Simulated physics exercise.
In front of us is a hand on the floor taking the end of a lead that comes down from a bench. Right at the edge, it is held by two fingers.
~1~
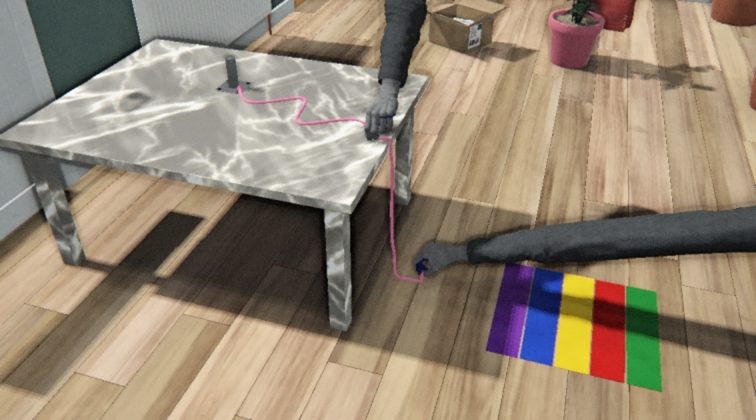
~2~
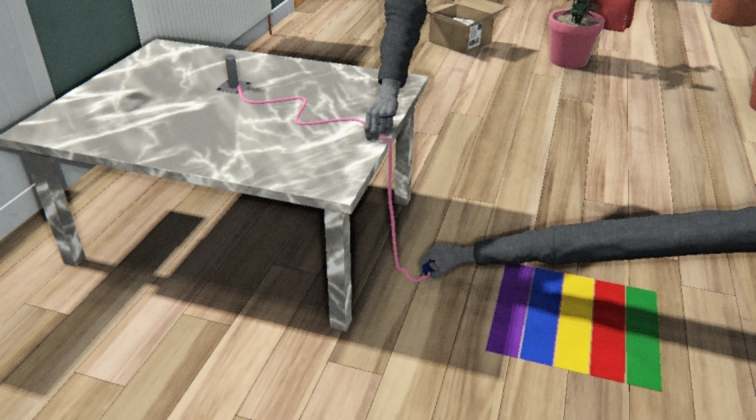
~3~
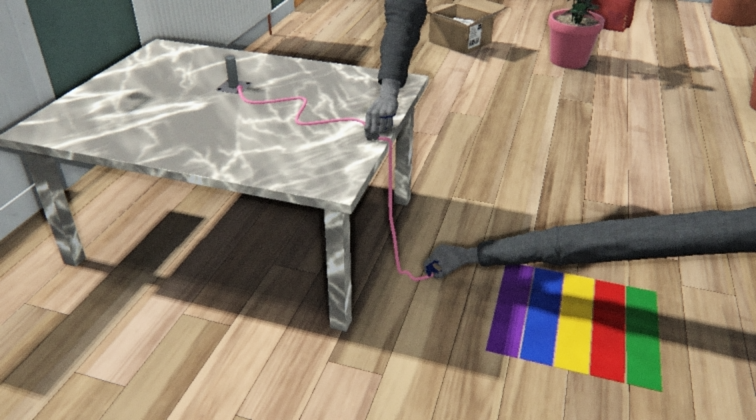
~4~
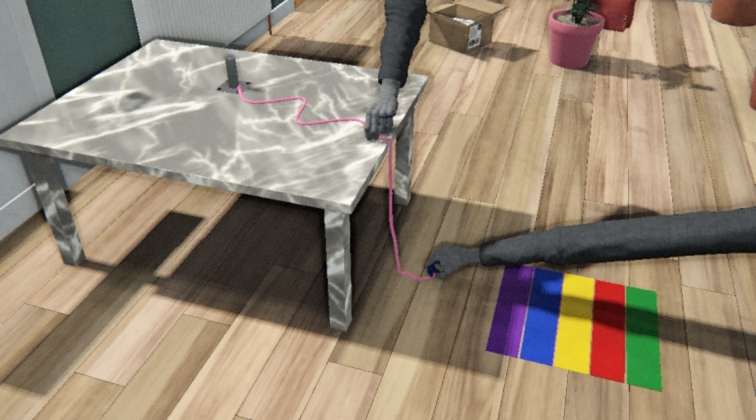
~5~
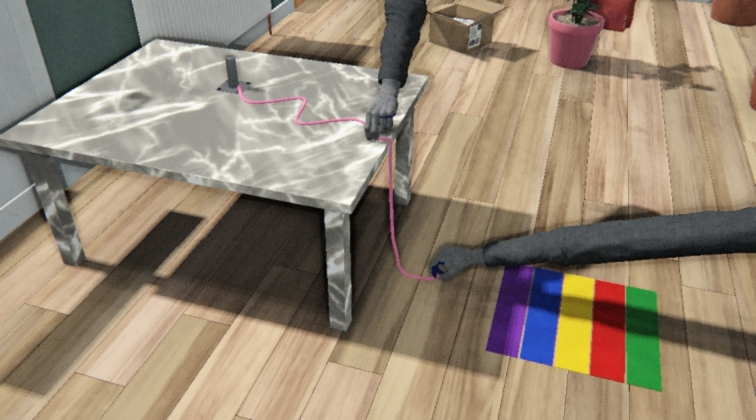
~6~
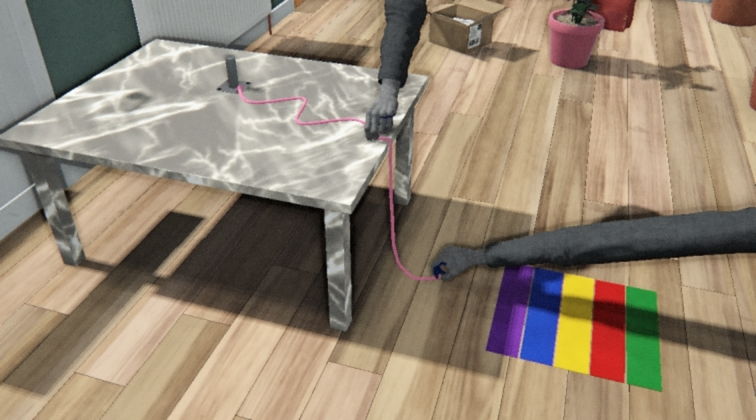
A gloved or grey hand at the end of a long dark sleeve, low at centre, inches rightward across the wooden floor, drawing the end of a pink cord slightly with it. Seen from above, a grey marbled table stands at left, where another hand pins the cord at the edge. Purple, blue, yellow, red and green stripes lie at right, and the camera stays still.
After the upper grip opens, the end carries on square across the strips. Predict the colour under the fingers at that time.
The red one.
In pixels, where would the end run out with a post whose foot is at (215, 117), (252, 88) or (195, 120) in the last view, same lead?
In order, the pixels are (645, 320), (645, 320) and (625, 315).
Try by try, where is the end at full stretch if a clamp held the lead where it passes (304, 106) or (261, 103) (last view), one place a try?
(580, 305) and (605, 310).
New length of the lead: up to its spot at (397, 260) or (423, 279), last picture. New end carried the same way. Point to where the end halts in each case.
Taking the tries in order, the answers are (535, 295) and (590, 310).
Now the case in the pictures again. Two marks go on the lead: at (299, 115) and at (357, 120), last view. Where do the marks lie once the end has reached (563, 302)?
First mark (350, 114), second mark (401, 149).
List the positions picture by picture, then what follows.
In the first picture, end (423, 273); purple (505, 336); blue (539, 344); yellow (573, 351); red (608, 359); green (644, 368).
In the second picture, end (429, 274); lead through (247, 102) (305, 104) (327, 122) (379, 138) (390, 197) (396, 256).
In the third picture, end (433, 275).
In the fourth picture, end (434, 275); lead through (247, 102) (305, 104) (327, 122) (379, 138) (391, 197) (397, 256).
In the fifth picture, end (438, 276).
In the sixth picture, end (440, 276); lead through (247, 102) (305, 104) (327, 122) (379, 138) (391, 196) (396, 256).
Soon after, end near (563, 302); over yellow.
Then, end near (599, 310); over red.
At full stretch, end near (620, 315); over red. The end stops over the red strip.
